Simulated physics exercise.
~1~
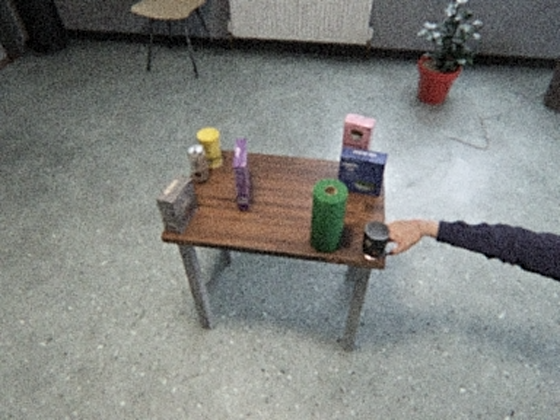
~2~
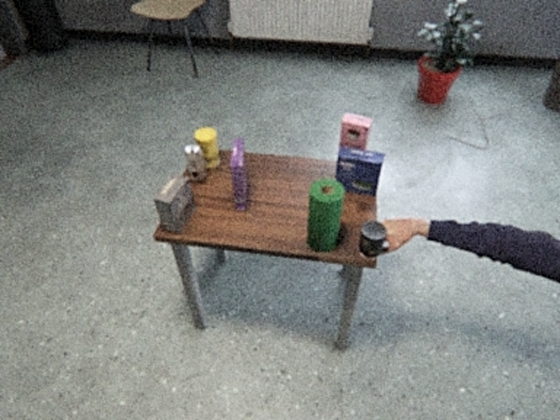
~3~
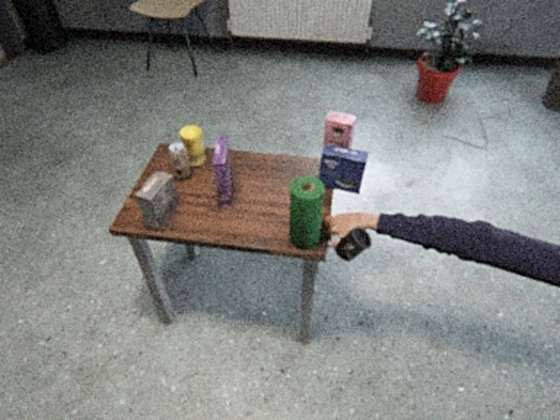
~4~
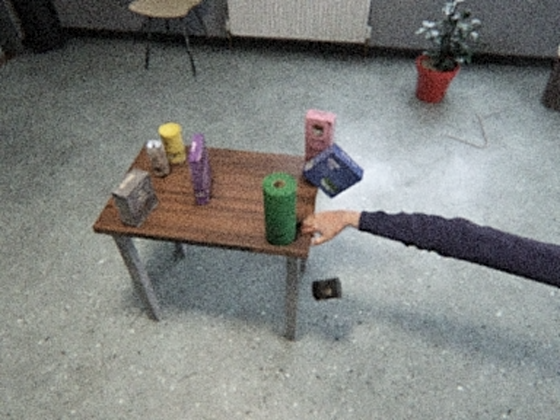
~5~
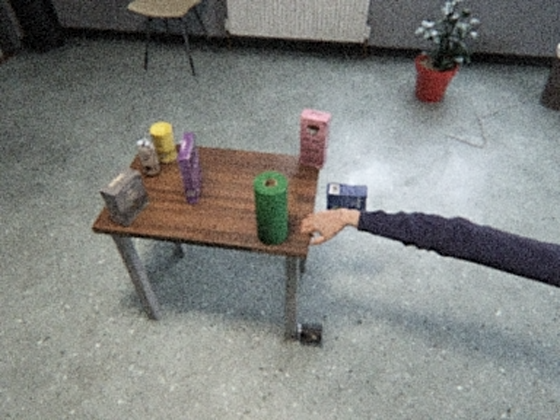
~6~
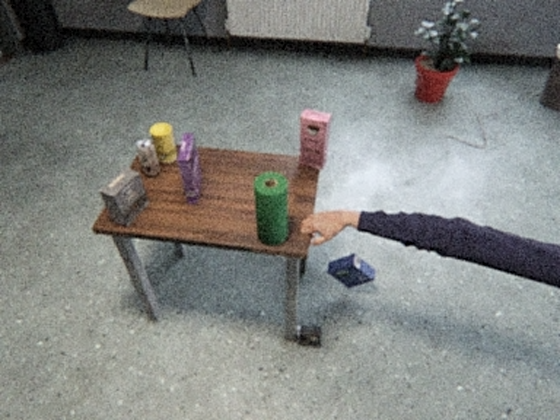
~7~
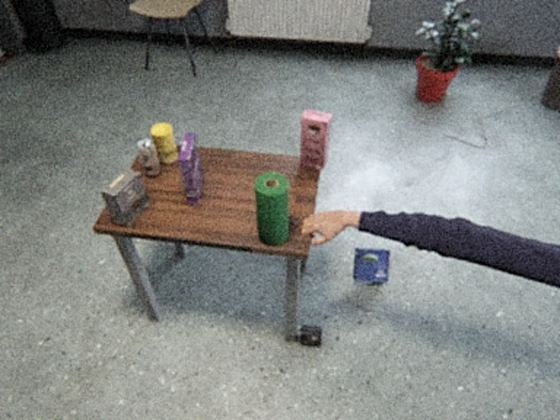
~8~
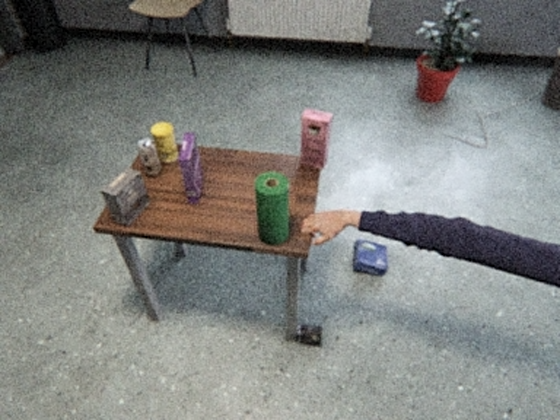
Side table sliding left with a hand at its edge, black tin then blue packet falling to the floor, others standing.
